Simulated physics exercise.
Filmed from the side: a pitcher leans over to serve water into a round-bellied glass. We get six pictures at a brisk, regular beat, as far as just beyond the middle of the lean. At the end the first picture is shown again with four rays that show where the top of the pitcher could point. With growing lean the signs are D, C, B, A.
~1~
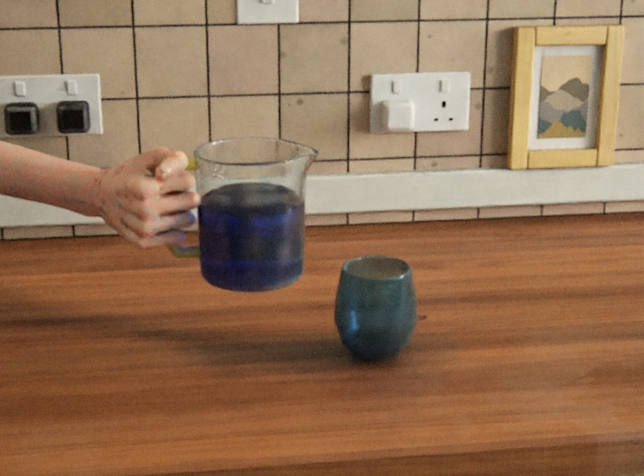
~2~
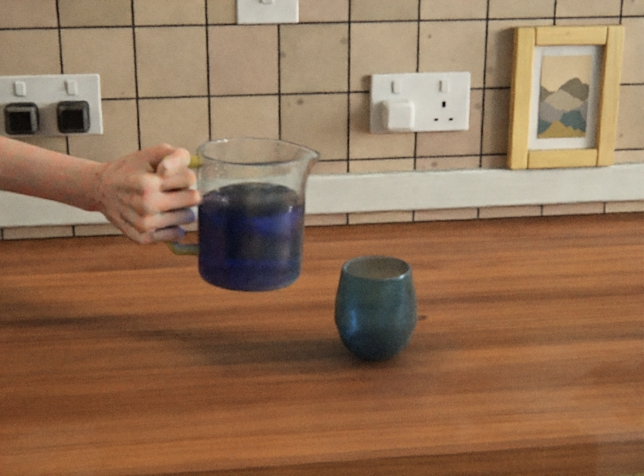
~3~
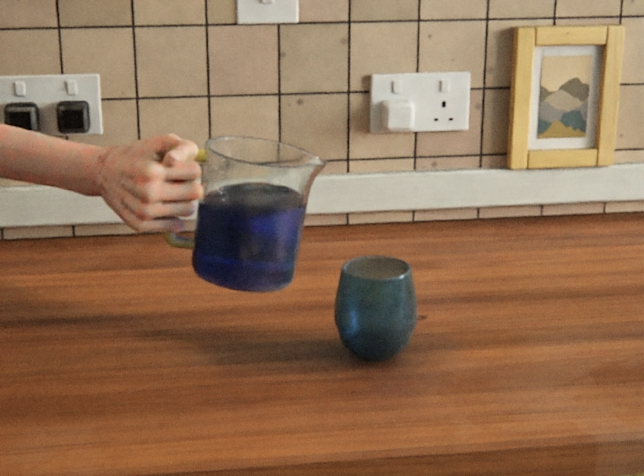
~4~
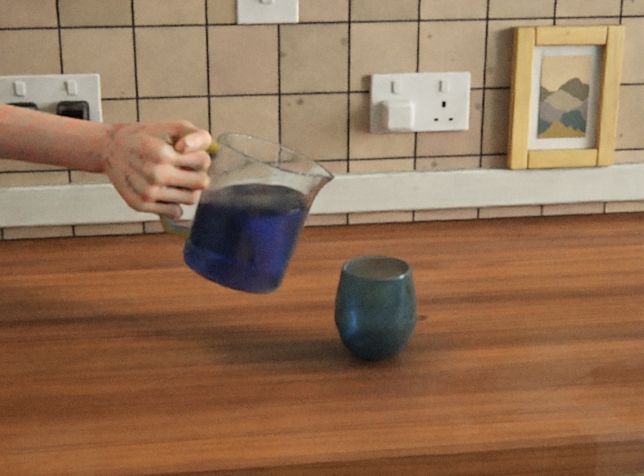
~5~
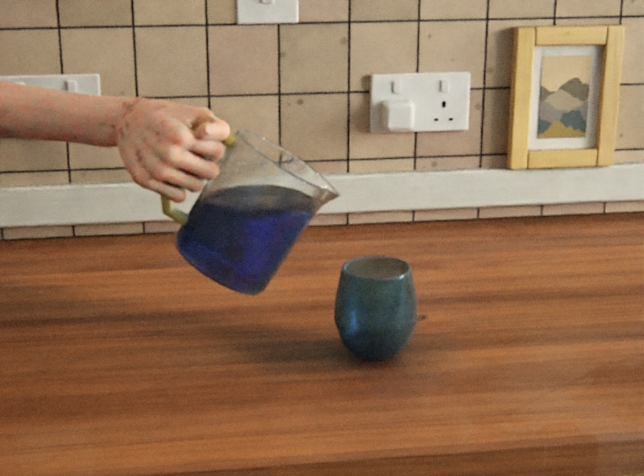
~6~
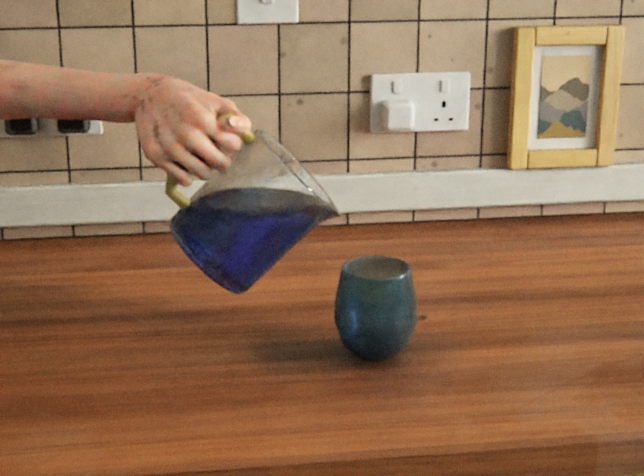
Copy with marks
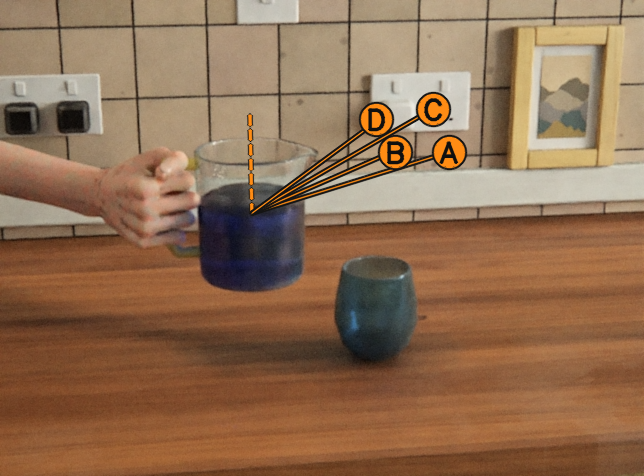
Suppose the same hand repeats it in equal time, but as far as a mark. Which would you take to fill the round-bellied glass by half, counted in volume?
C is best.
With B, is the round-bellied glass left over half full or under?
Over half.
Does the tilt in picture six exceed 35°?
Yes, it does.
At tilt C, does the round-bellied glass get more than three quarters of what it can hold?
No, less.
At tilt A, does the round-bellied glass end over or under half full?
Over half.
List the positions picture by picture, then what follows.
The first frame shows upright, lip at (316, 152); rim of the round-bellied glass round (377, 267); nothing has left yet.
The second frame shows tipped about 2°, lip at (318, 154); nothing has left yet.
The third frame shows tipped about 9°, lip at (325, 162); nothing has left yet.
The fourth frame shows tipped about 20°, lip at (332, 176); nothing has left yet.
The fifth frame shows tipped about 32°, lip at (338, 193); nothing has left yet.
The sixth frame shows tipped about 46°, lip at (339, 213); nothing has left yet.
In orange, A at (433, 156); B at (378, 157); C at (418, 117); D at (363, 130).
With A, the round-bellied glass ends with about 90 % of what it can hold; 4 % of the water is spilt.
With B, the round-bellied glass ends with about 72 % of what it can hold.
With C, the round-bellied glass ends with about 48 % of what it can hold.
With D, the round-bellied glass ends with about 27 % of what it can hold.
